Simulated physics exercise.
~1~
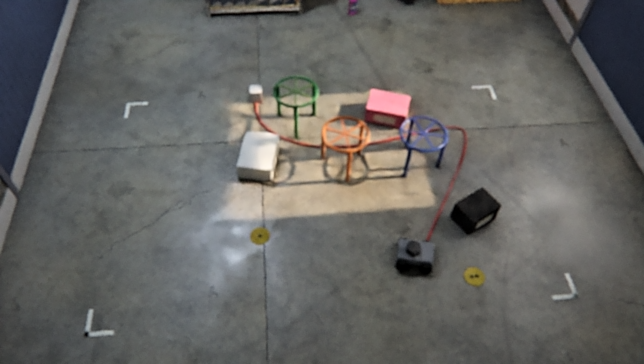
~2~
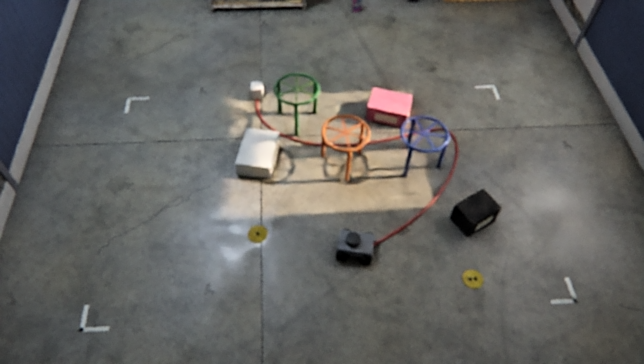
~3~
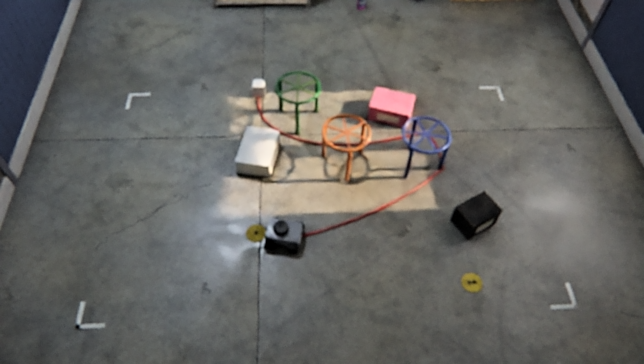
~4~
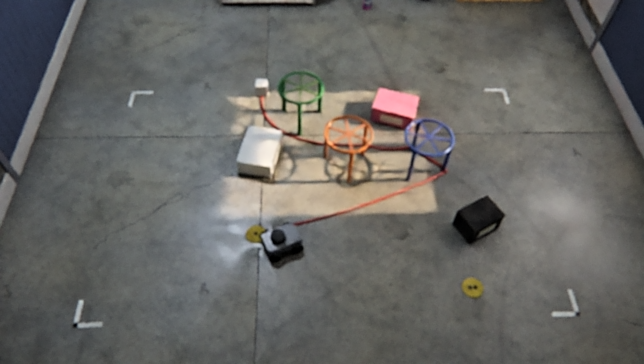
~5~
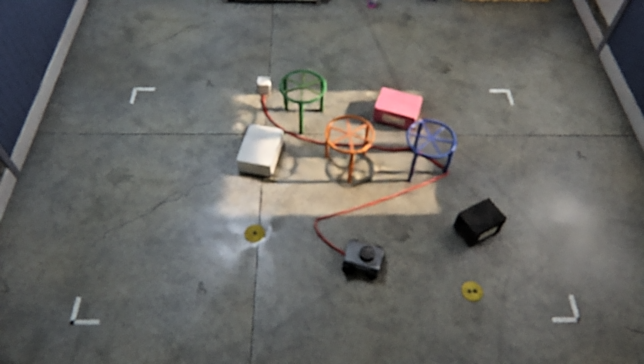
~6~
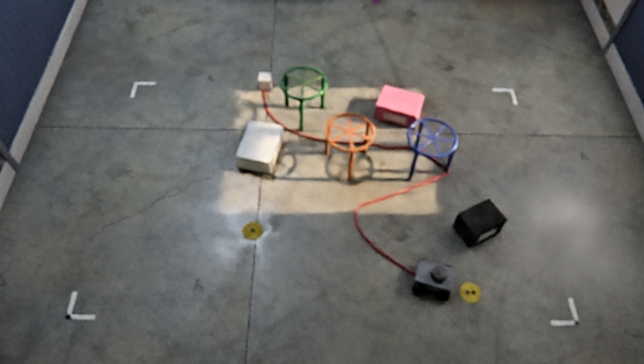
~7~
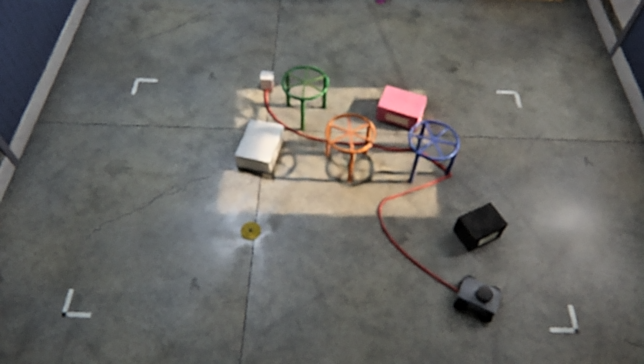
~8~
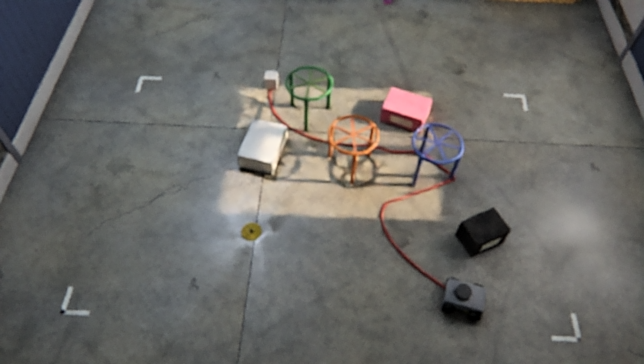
A small dark cart trailing a red cord slid left across the concrete floor to a yellow mark, then turned back right past the black box to the other mark and stopped there, the stools and boxes still standing.
